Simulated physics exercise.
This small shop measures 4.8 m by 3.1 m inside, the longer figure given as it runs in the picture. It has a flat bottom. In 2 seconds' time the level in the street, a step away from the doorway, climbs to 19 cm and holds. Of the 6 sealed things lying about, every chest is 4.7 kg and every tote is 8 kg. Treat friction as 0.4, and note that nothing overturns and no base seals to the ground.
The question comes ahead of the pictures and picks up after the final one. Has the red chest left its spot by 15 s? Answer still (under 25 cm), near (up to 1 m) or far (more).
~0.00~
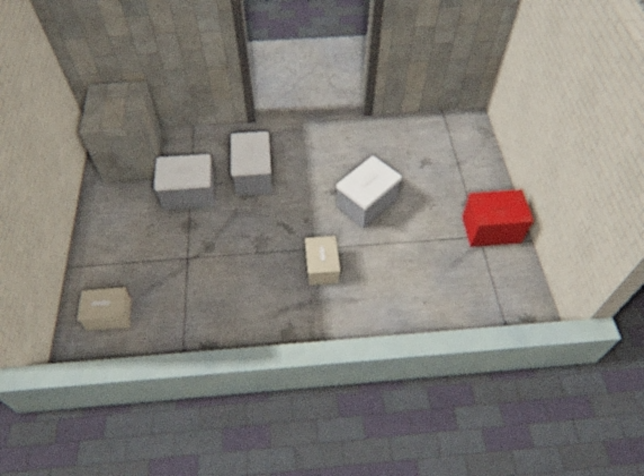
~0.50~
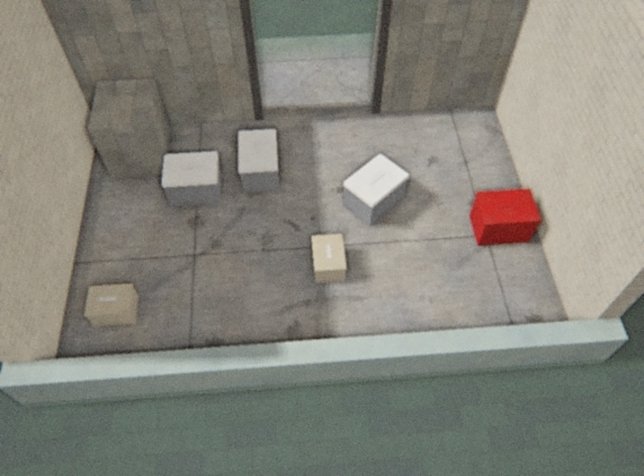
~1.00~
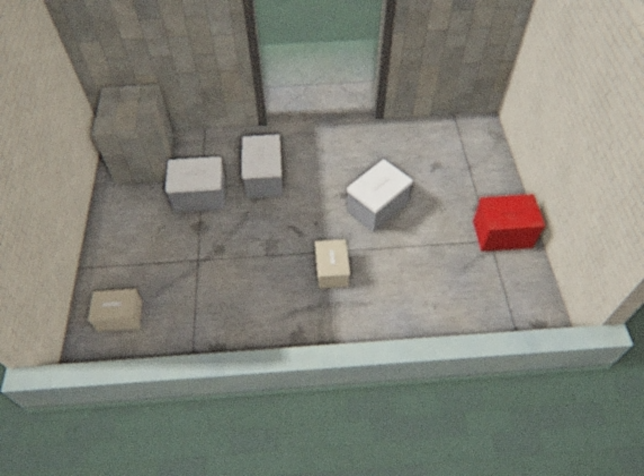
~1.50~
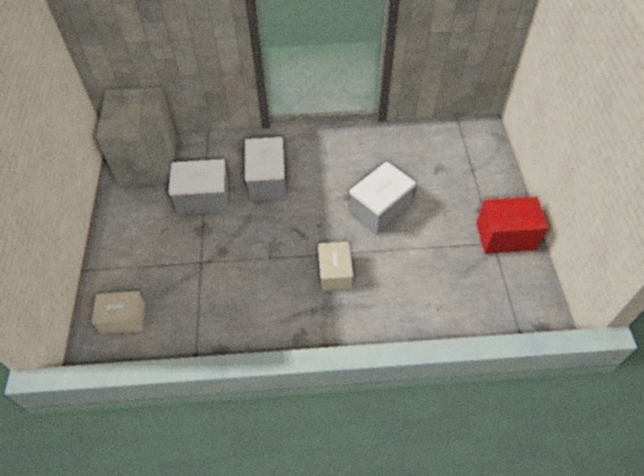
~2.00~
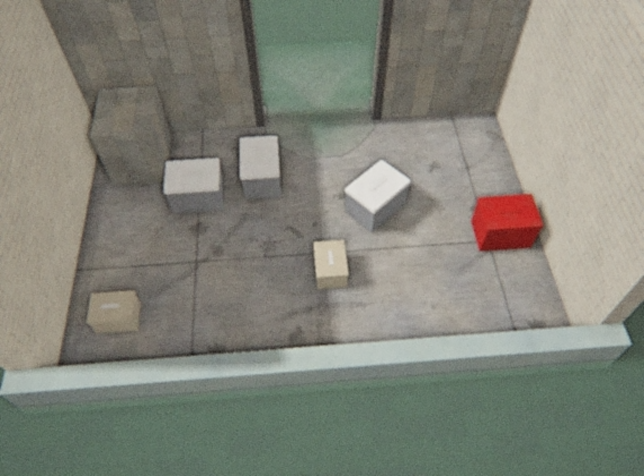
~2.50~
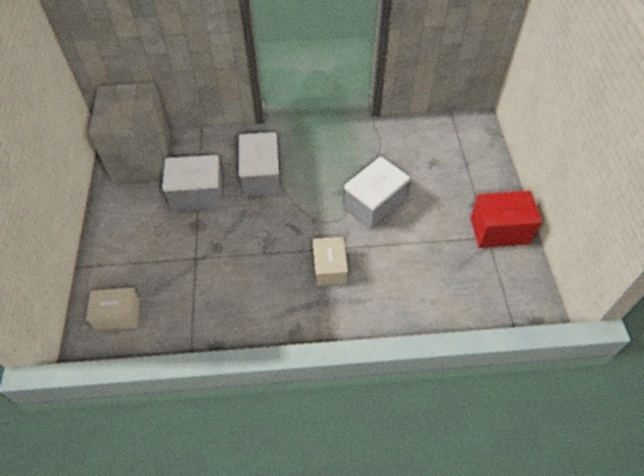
Near.
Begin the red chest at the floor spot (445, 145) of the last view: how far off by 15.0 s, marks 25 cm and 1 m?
Here it goes just a bit.
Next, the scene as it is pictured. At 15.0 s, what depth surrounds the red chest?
Roughly 15 cm at that moment.
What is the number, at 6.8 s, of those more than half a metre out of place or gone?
The number by then is 4.
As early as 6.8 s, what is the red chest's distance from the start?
20 cm or so by then.
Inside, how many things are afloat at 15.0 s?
Count: 6.
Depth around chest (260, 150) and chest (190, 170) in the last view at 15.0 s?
About 7 and 15 cm.
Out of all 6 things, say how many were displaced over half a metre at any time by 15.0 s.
I make it 6.
After 3.5 s the red chest is near (510, 208), 0.0 m from its start, aground; 0 afloat.
After 6.8 s the red chest is near (495, 211), 0.2 m from its start, afloat; 6 afloat.
After 11.0 s the red chest is near (390, 117), 1.6 m from its start, afloat; 5 afloat.
After 15.0 s the red chest is near (503, 252), 0.6 m from its start, afloat; 6 afloat.
